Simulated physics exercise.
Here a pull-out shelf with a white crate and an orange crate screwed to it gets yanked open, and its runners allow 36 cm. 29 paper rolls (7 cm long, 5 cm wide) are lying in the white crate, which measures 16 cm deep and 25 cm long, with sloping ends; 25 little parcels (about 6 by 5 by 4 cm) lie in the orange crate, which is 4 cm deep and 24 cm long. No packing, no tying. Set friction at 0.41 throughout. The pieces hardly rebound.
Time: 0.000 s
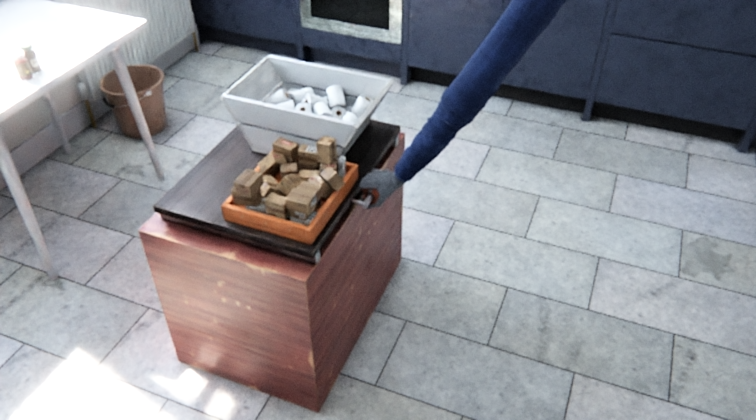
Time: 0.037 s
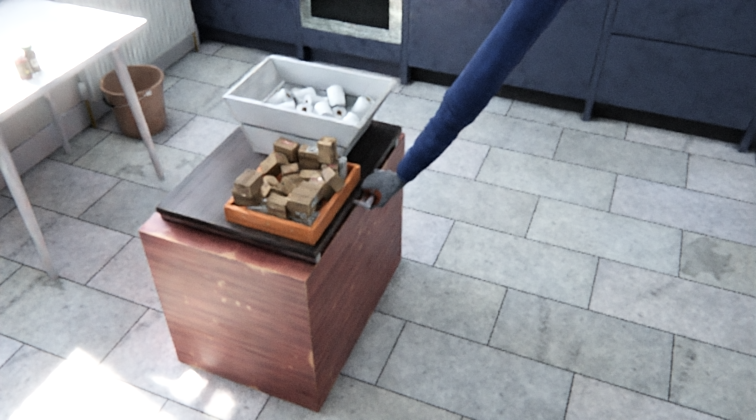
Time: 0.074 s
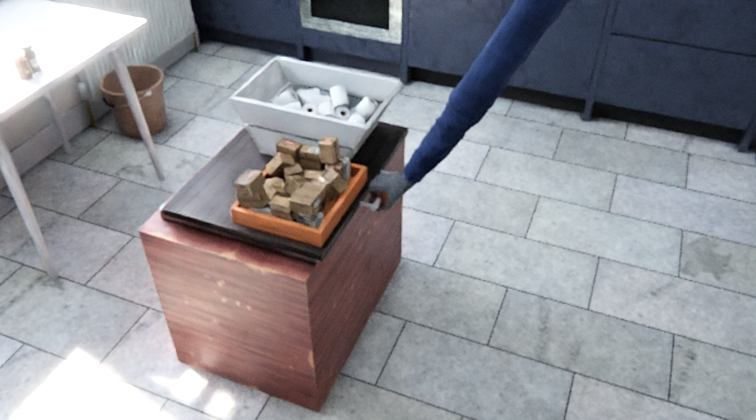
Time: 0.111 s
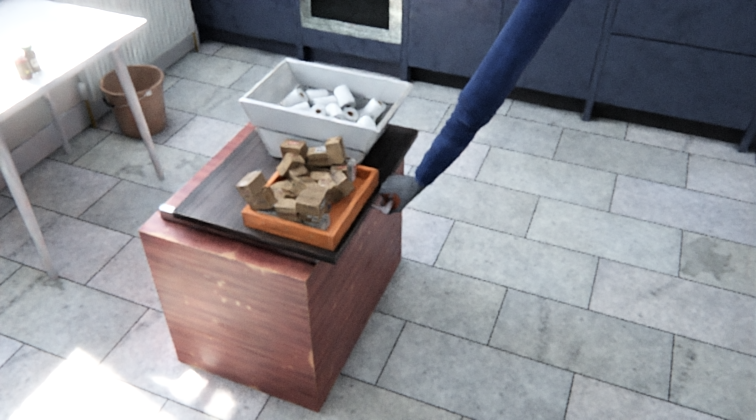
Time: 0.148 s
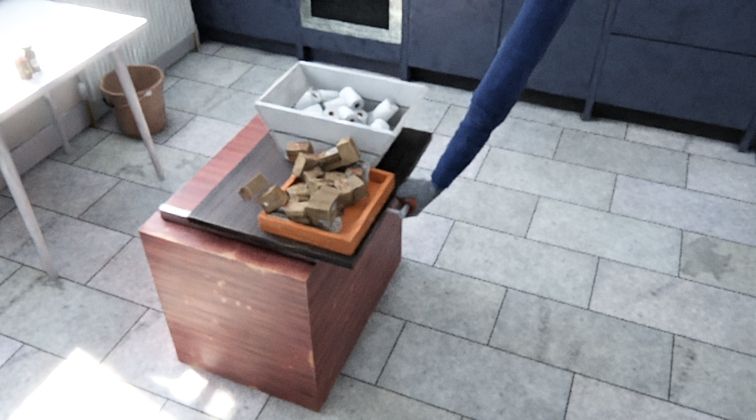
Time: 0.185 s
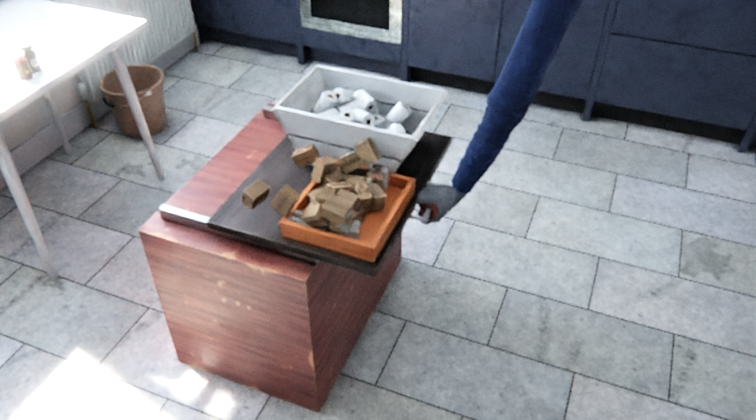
A dark pull-out shelf, carrying a white crate of paper rolls and an orange crate of small brown parcels, slides slowly, then faster to the right as a gloved hand pulls it from a reddish wooden cabinet. The parcels shift and heap leftward, and two end up outside the orange crate.
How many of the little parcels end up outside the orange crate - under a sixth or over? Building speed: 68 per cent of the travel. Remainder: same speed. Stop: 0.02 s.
More than a sixth of them end up outside.
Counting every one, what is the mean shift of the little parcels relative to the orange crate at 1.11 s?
Mean shift: Around 16 cm, to the right.
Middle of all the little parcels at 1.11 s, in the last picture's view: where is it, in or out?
Roughly at (427, 225).
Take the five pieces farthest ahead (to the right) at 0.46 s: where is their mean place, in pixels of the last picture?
The leading five average out near (532, 250).
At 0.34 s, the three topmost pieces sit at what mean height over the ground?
Roughly 80 centimetres.
After 0.26 s, the shelf hits its stop.
After 0.34 s, the white crate has all 29 and the orange crate is down by 5 of 25.
After 0.46 s, the white crate has all 29 and the orange crate is down by 9 of 25.
After 0.68 s, the white crate is down by 2 of 29 and the orange crate is down by 9 of 25.
Outcome (at 1.11 s), the white crate is down by 2 of 29 and the orange crate is down by 9 of 25. Asked share, 9 of 25, 36 per cent.
